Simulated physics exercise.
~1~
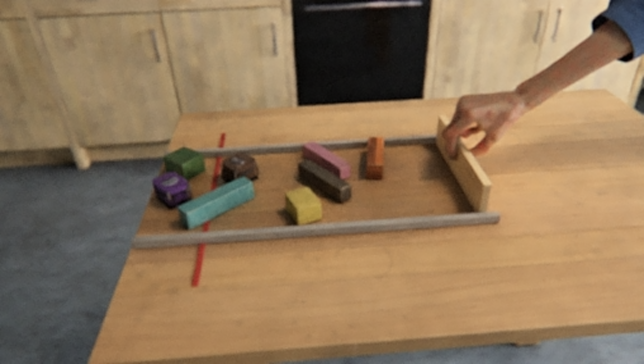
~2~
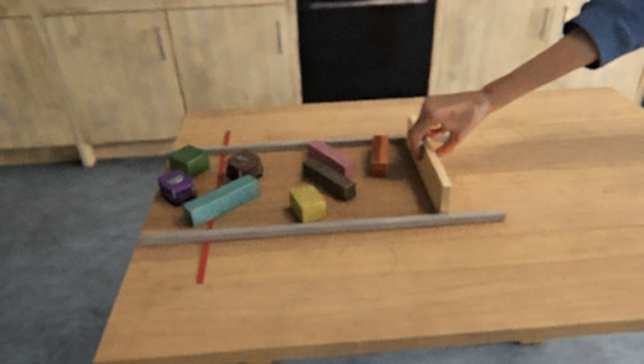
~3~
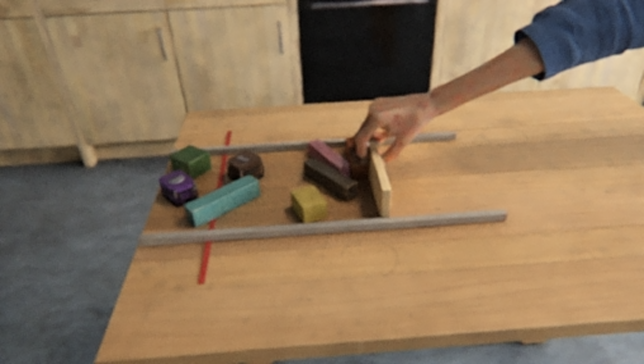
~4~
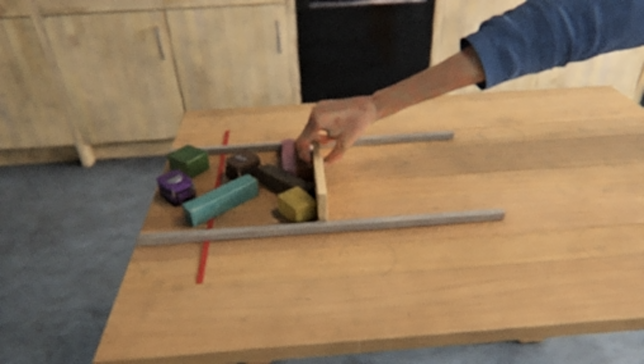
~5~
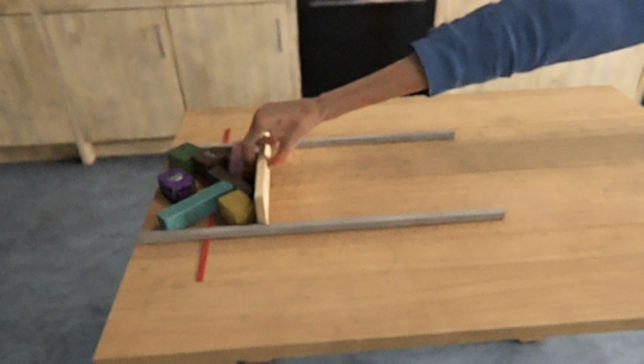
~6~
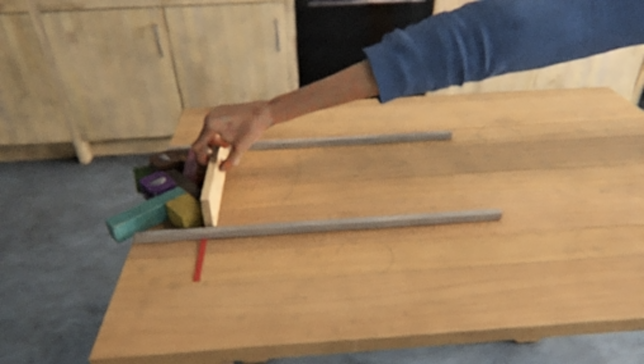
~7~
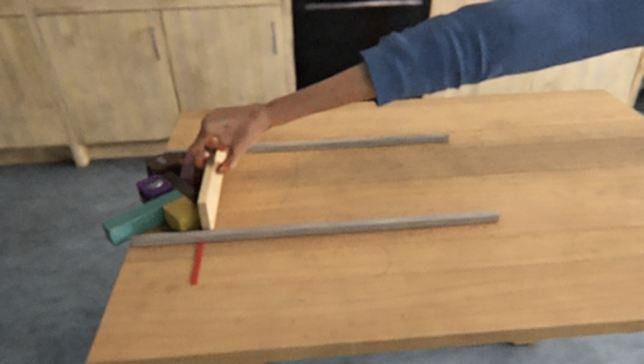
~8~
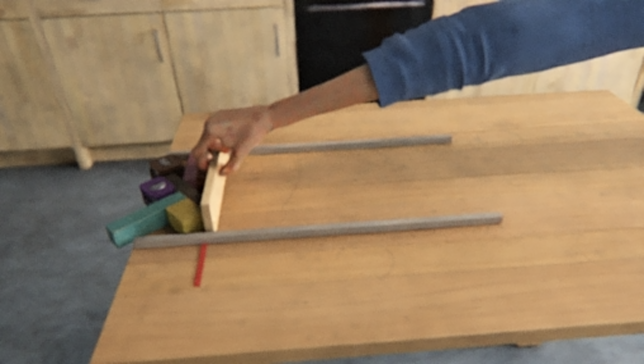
A hand in a blue sleeve grips an upright wooden board at the right of a table, seen from slightly above by a gently swaying camera, with pale cabinets behind. Between two grey rails lie green, purple, turquoise, brown, pink, yellow, black and orange pieces, with a red tape line near the left edge. The hand slides the board left, gathering the orange stick, then the pink and dark bars and the yellow block. The crowded pieces shove those at the edge outward, and the green block tips over and drops away. The board stops by the tape, the turquoise bar jutting past the edge.
